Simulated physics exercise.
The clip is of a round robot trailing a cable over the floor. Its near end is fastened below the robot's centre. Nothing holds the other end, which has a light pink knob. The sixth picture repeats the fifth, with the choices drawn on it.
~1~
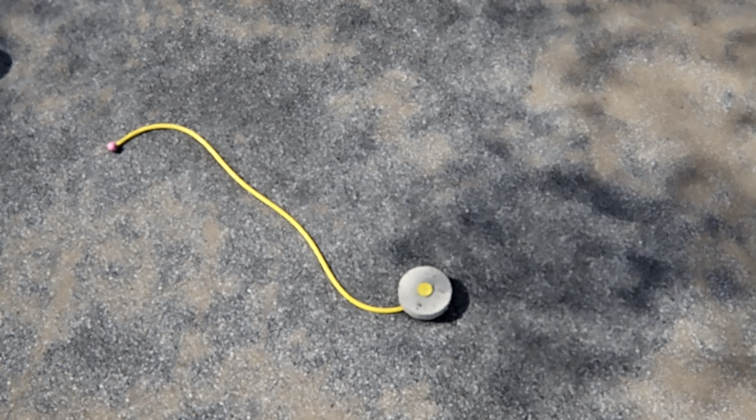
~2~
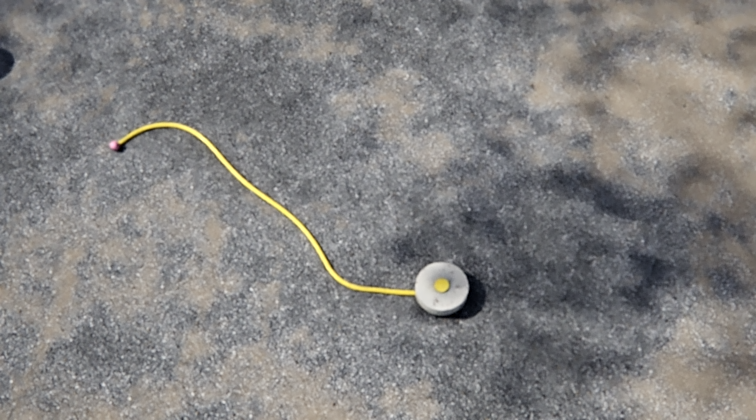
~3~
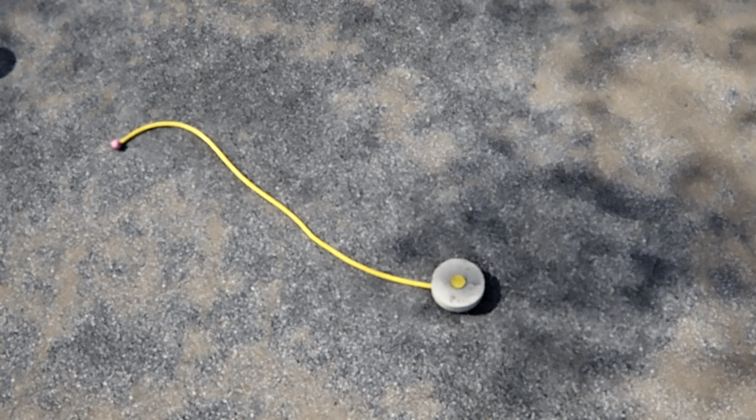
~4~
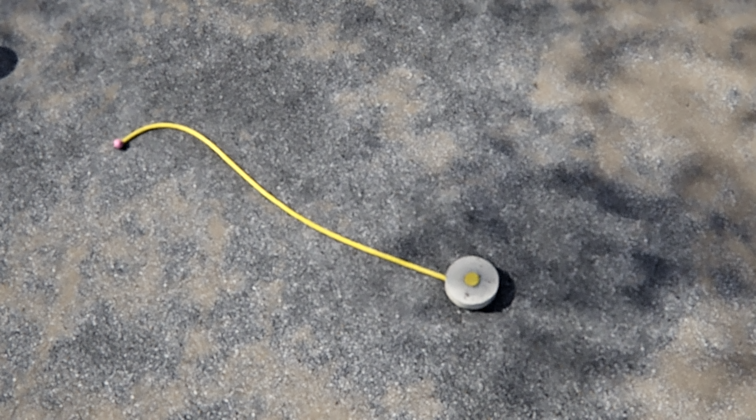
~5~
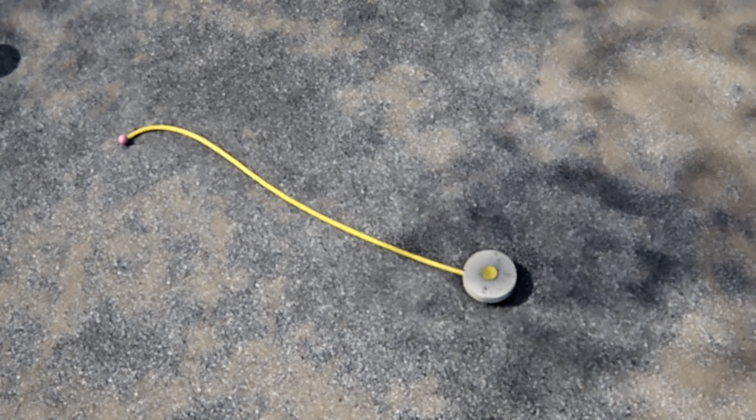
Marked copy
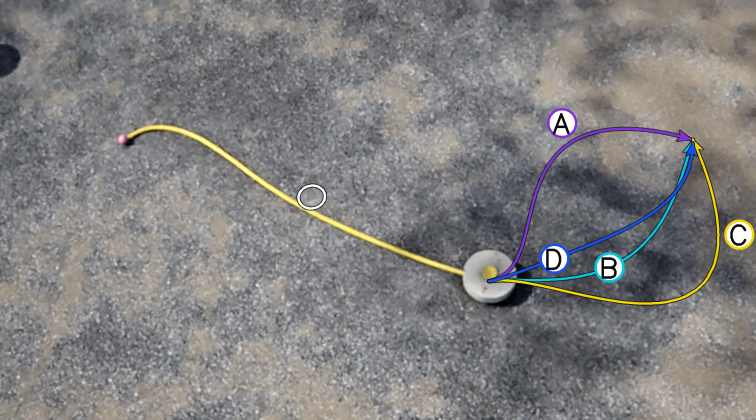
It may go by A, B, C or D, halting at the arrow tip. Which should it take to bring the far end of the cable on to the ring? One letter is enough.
C is the one.
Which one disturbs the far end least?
That is A.
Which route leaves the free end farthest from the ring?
Route A.
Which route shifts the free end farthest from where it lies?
C.
On the copy, A from (489, 281) via (553, 158) to (691, 139); B from (489, 281) via (635, 252) to (692, 141); C from (489, 281) via (685, 297) to (693, 140); D from (489, 281) via (617, 233) to (693, 143); the ring at (312, 197).
On C. First, robot (638, 299), middle of the cable (415, 236), free end (227, 163).
Then, robot (720, 221), middle of the cable (499, 249), free end (297, 190).
Finally, robot (695, 135), middle of the cable (517, 233), free end (311, 195); the free end is on the ring.
By contrast, A leaves the free end at (275, 159); B leaves the free end at (289, 184); D leaves the free end at (287, 179).
